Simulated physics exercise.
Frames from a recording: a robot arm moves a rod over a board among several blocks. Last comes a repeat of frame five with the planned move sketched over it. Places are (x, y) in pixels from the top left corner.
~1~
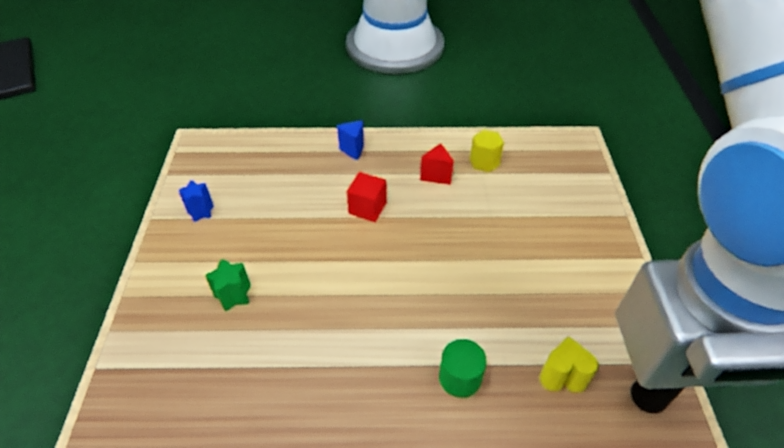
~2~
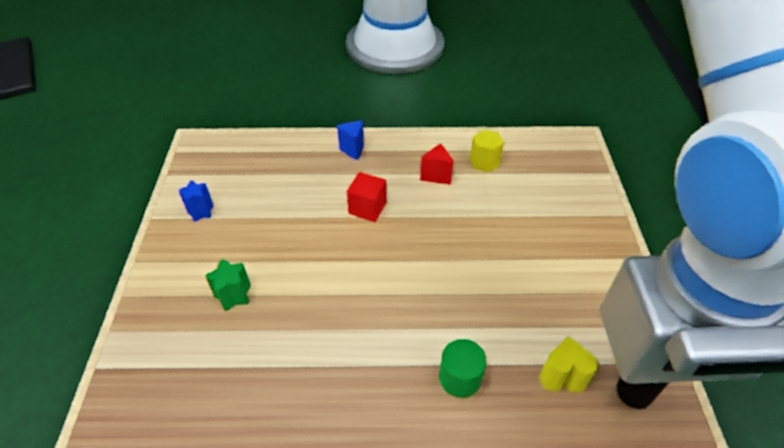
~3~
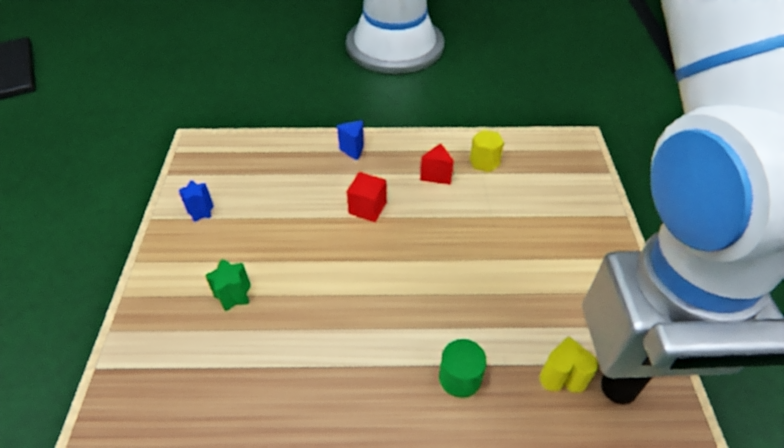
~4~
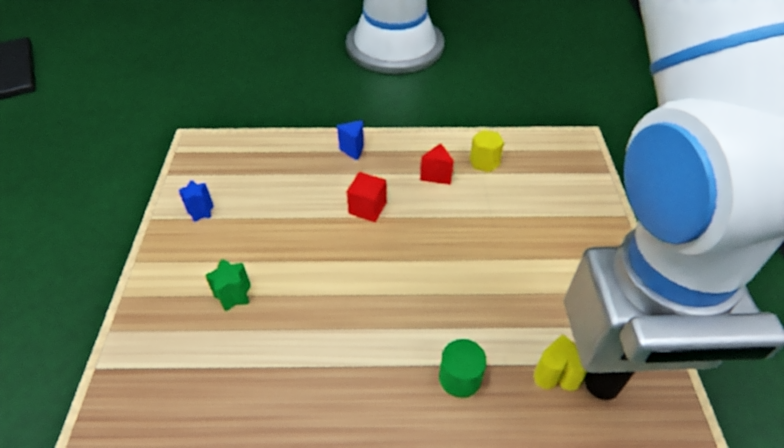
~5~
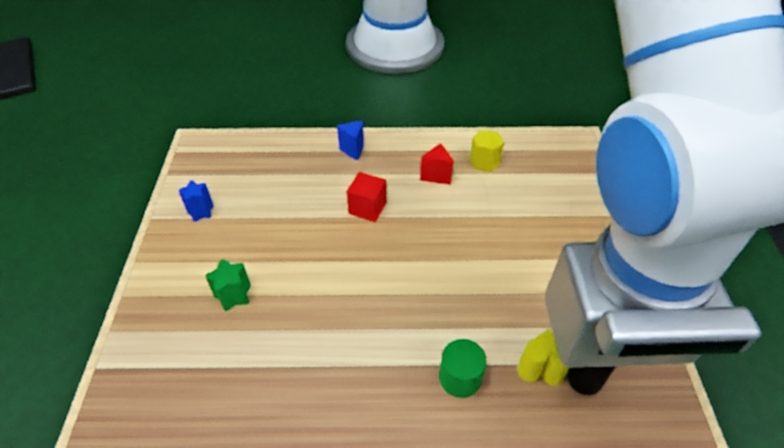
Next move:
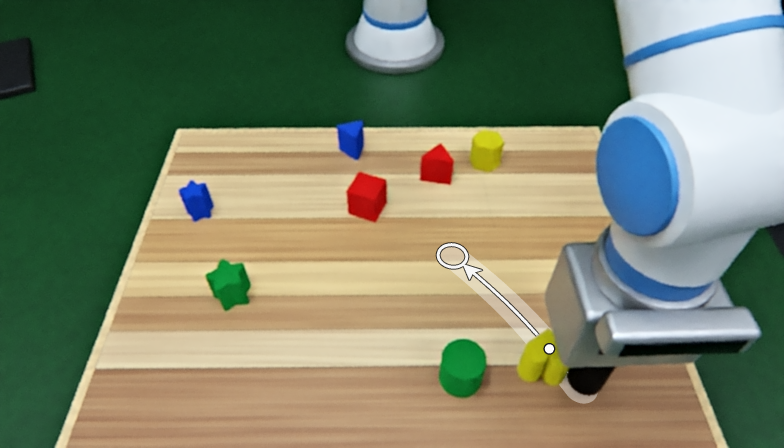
A robot arm moved a dark rod slowly left along the lower right of a wooden board, then nudged the yellow heart-shaped block slightly left toward the green cylinder, while the other blocks stayed still.
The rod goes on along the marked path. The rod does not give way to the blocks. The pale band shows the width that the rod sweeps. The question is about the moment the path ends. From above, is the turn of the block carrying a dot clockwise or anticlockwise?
Its spin: Anticlockwise.
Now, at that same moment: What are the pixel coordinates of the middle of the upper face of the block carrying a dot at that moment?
Somewhere near (513, 330).
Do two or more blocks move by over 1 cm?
It seems not.
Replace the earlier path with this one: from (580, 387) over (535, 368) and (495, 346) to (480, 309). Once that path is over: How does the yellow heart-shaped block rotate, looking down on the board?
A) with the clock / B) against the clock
The one that fits is B, against the clock.
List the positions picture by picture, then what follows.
The first picture shows tip of the rod (649, 397), middles of tops, green cylinder (464, 358), yellow heart-shaped block (573, 357).
The second picture shows rod (634, 393), nothing pushed.
The third picture shows rod (619, 388), nothing pushed.
The fourth picture shows rod (602, 384), yellow heart-shaped block (566, 355).
The fifth picture shows rod (585, 379), green cylinder (464, 358), yellow heart-shaped block (549, 349).
The line goes from (580, 387) via (516, 312), ending at (452, 256); the dot is on the yellow heart-shaped block.
What follows on the original path. One third of the way, rod (539, 325); yellow heart-shaped block (513, 330), turned 80° anticlockwise.
Two thirds of the way, rod (497, 283); yellow heart-shaped block (513, 330), turned 85° anticlockwise.
At the end, rod (454, 247); green cylinder unmoved; yellow heart-shaped block (513, 330), turned 85° anticlockwise.
